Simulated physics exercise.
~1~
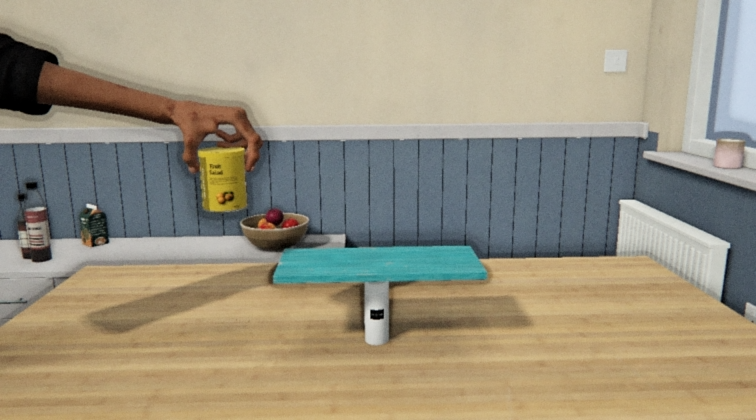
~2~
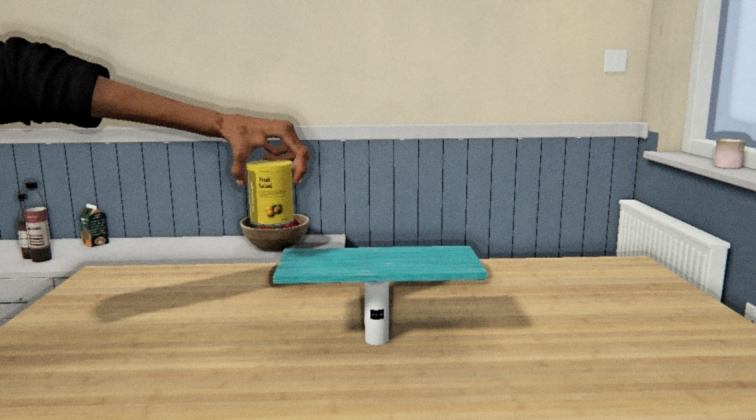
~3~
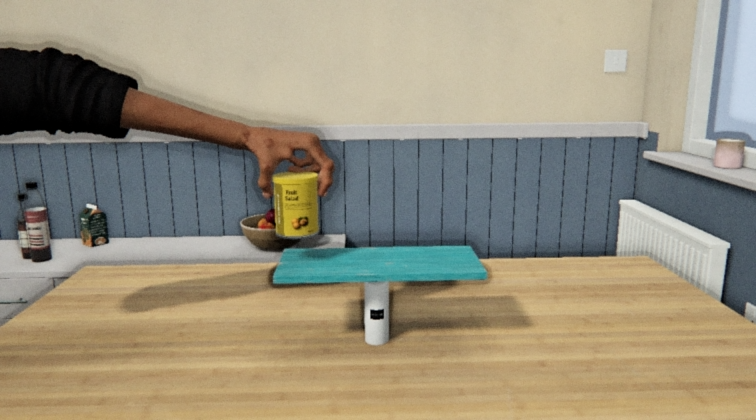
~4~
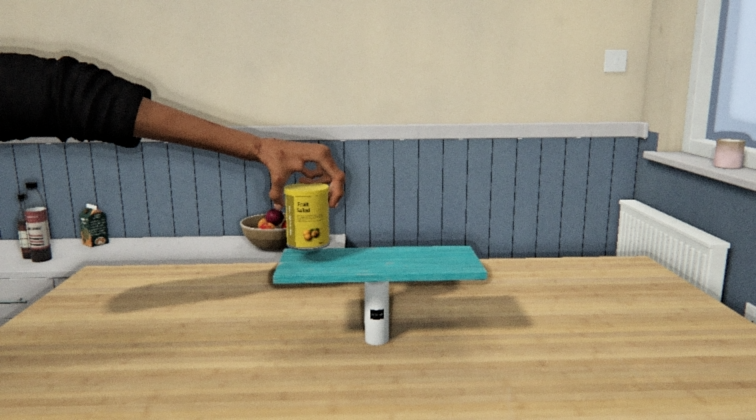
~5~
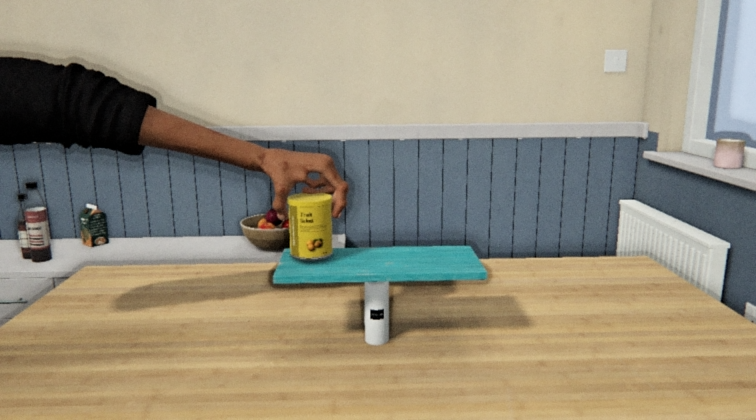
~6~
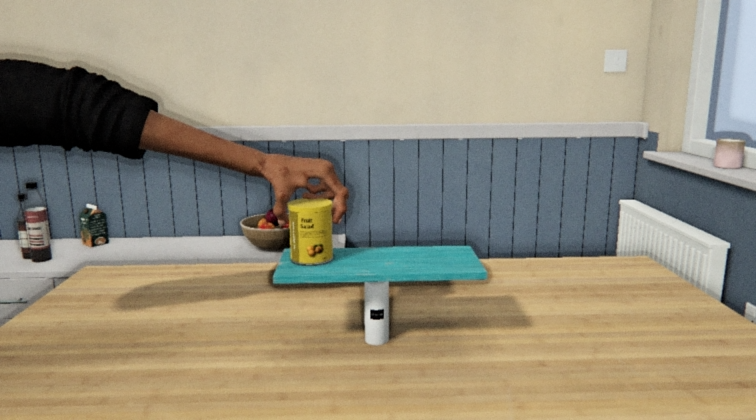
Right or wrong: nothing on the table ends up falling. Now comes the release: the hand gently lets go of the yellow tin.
Wrong, some of it falls.
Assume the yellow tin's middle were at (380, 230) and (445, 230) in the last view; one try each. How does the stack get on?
First case: It remains standing; second case: It collapses.
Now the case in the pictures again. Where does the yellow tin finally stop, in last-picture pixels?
I'd say around (264, 319) in the last view.
Then, 0.40 s past the last view, yellow tin now fallen; turquoise board rocked 64° from its first pose.
Then, 0.80 s past the last view, turquoise board now fallen; white shaker rocked 47° from its first pose.
Finally, fallen, white shaker, yellow tin and turquoise board. Final places as the last picture's camera would see them, yellow tin near (264, 319). The stack comes apart.
